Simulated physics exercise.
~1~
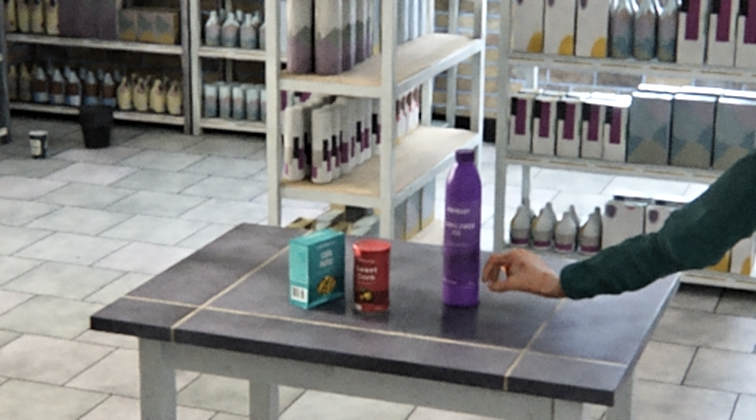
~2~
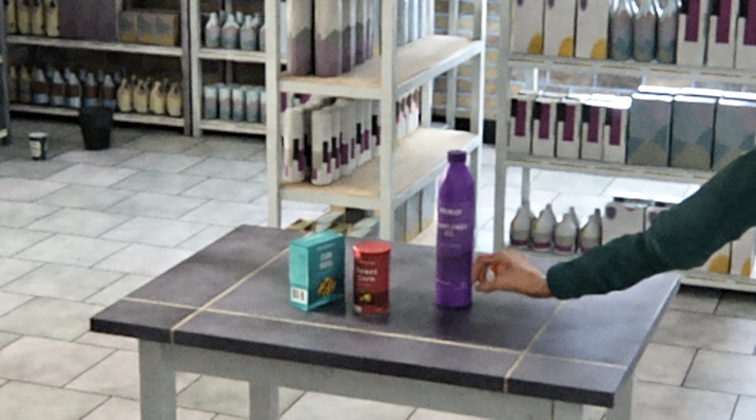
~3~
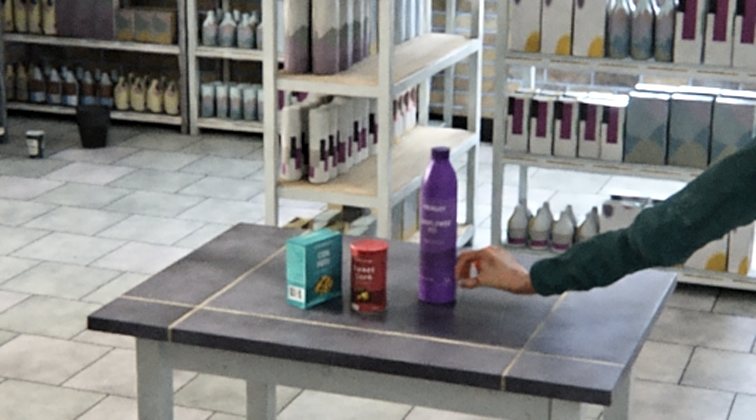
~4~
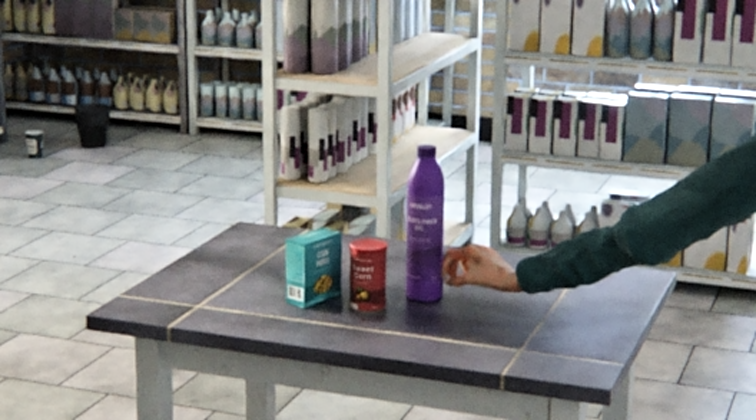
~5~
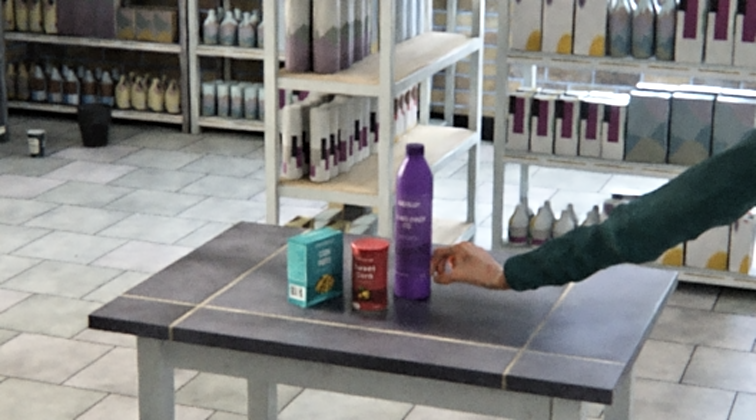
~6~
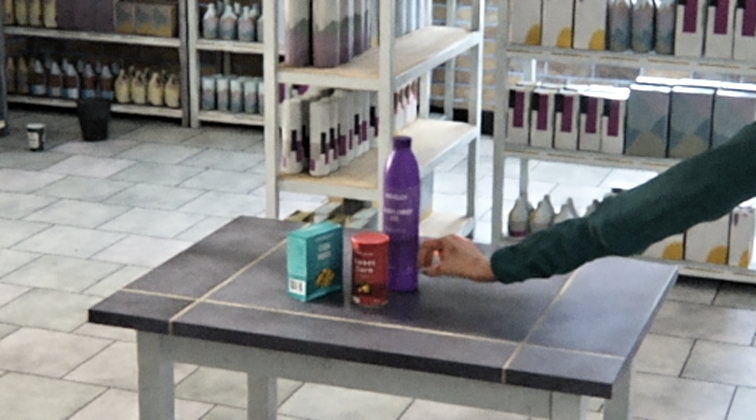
In the video, a hand in a dark green sleeve pushes a tall purple bottle slowly leftward across a dark table toward a red tin and a turquoise packet, which stay in place, and the bottle ends upright close beside the tin, with the hand still near it.
